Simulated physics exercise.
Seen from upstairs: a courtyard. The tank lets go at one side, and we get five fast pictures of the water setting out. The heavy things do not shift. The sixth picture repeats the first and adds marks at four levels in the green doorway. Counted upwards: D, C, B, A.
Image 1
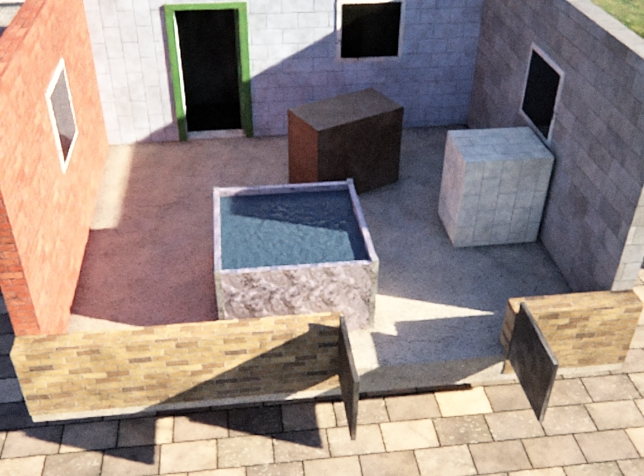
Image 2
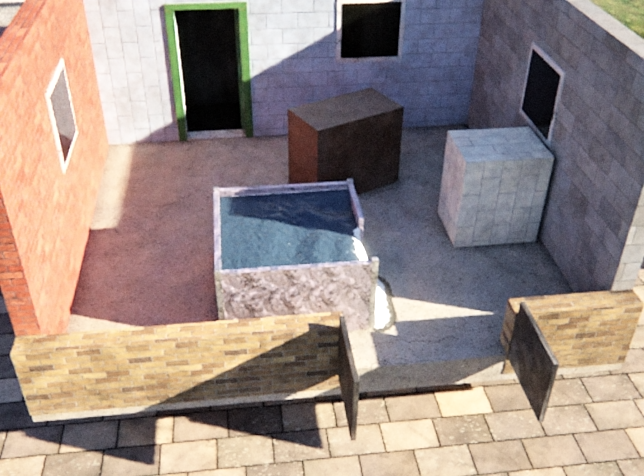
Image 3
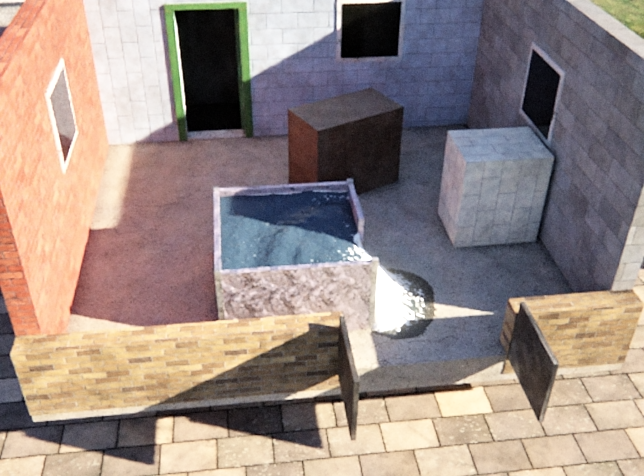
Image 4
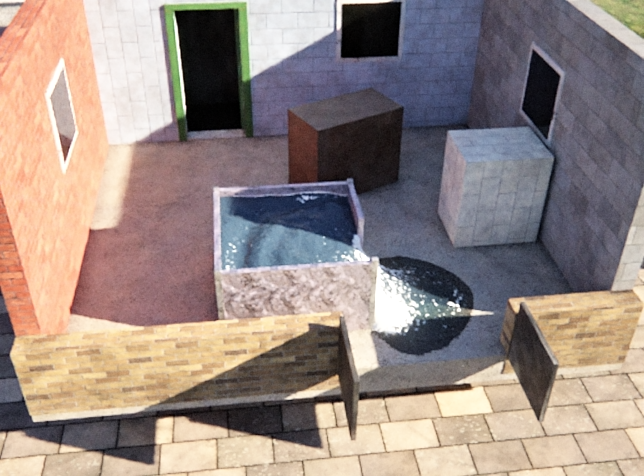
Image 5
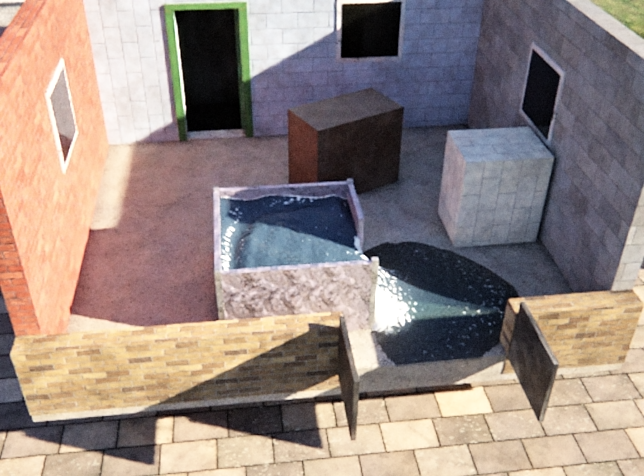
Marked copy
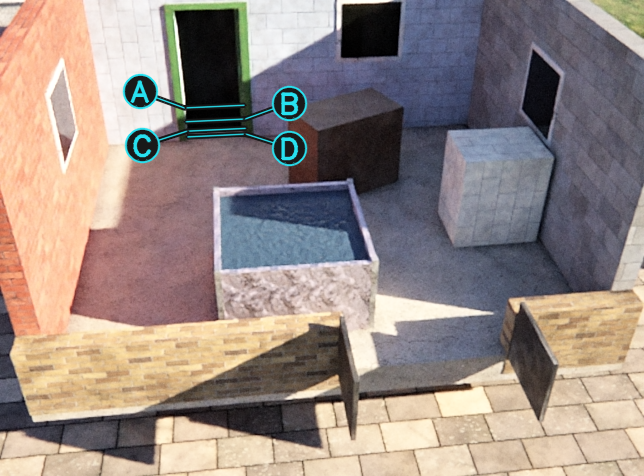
A walled courtyard, seen from upstairs, has an orange-red brick wall on the left, grey block walls behind and on the right, and a low tan brick wall with an open gate in front. A stone tank of blue water stands mid-yard, near a green-framed doorway, a brown block and a pale one. Water pours from the tank's right side and spreads rightward across the floor in a widening dark pool, while the camera stays still.
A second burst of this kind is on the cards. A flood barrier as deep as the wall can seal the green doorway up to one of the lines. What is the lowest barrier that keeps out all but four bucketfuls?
I would pick mark D.
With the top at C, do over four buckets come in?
No, that is safe.
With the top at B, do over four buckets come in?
No.
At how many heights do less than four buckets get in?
All of them.
On the marked copy, A at (214, 106); B at (215, 120); C at (216, 129); D at (216, 135); from the bottom up D, C, B, A.
For mark A, nothing gets over.
For mark B, nothing gets over.
For mark C, nothing gets over.
For mark D, nothing gets over.
